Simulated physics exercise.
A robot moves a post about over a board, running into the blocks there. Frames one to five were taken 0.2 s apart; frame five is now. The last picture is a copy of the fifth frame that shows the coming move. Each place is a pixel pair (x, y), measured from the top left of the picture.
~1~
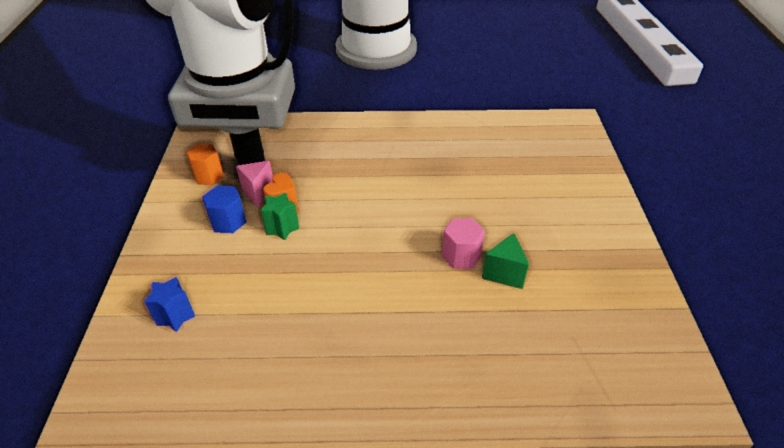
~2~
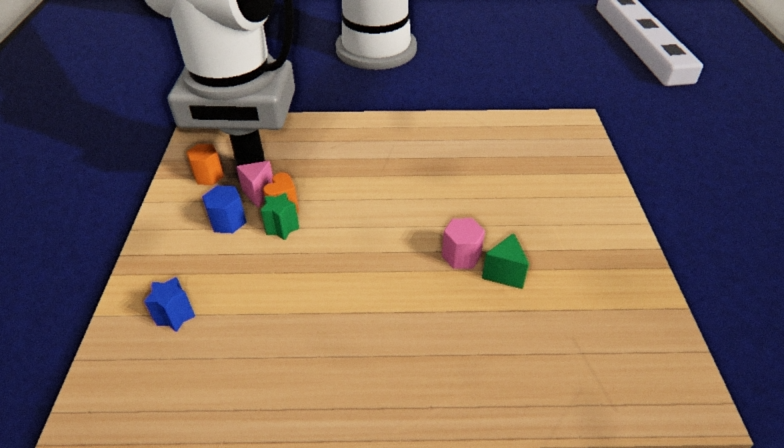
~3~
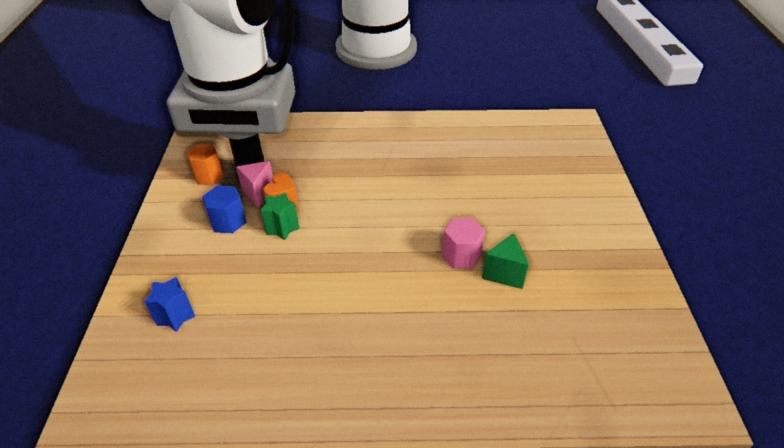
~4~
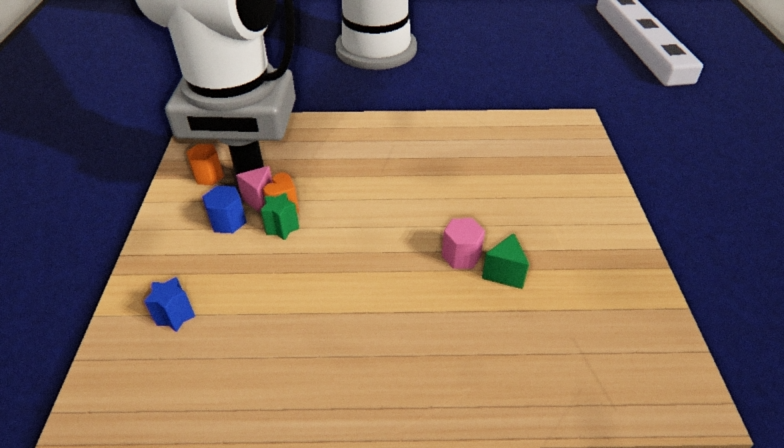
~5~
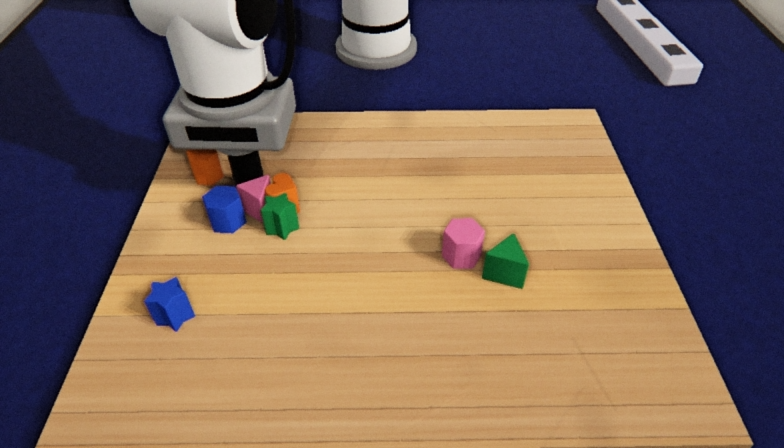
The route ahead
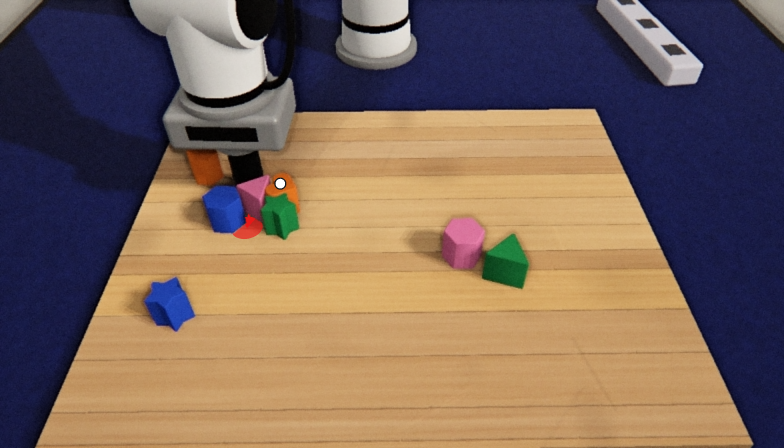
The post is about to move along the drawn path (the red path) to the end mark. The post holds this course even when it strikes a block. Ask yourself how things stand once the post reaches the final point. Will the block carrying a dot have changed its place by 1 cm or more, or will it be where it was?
It stays.
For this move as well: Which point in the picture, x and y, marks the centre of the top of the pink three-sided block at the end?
I'd guess (258, 216).
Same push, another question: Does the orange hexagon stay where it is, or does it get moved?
It is still on its spot.
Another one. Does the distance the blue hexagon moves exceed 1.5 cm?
Yes, that is what happens.
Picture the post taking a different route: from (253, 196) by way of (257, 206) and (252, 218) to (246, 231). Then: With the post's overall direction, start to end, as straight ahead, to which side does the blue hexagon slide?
Moves right.
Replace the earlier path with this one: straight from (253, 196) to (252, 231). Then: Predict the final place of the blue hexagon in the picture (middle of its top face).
The middle of its upper face should be somewhere near (211, 209).
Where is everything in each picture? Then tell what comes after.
Tip of the post (252, 165), middles of tops, orange hexagon (201, 151), blue hexagon (221, 196), pink three-sided block (253, 169), green star (277, 203), orange heart block (280, 183), in the first frame.
Post (252, 167), nothing pushed, in the second frame.
Post (252, 170), nothing pushed, in the third frame.
Post (251, 177), pink three-sided block (254, 176), in the fourth frame.
Post (251, 186), orange hexagon (201, 151), blue hexagon (221, 196), pink three-sided block (255, 186), green star (277, 203), orange heart block (280, 184), in the fifth frame.
The line goes in a line from (253, 196) to (247, 228); the dot is on the orange heart block.
What follows on the original path. Halfway along, post (248, 202); blue hexagon (214, 203), turned 20° clockwise; pink three-sided block (257, 201); green star (282, 206).
At the end, post (245, 219); orange hexagon unmoved; blue hexagon (207, 211), turned 65° clockwise; pink three-sided block (258, 216), turned 25° anticlockwise; green star (284, 207), turned 20° anticlockwise; orange heart block unmoved.
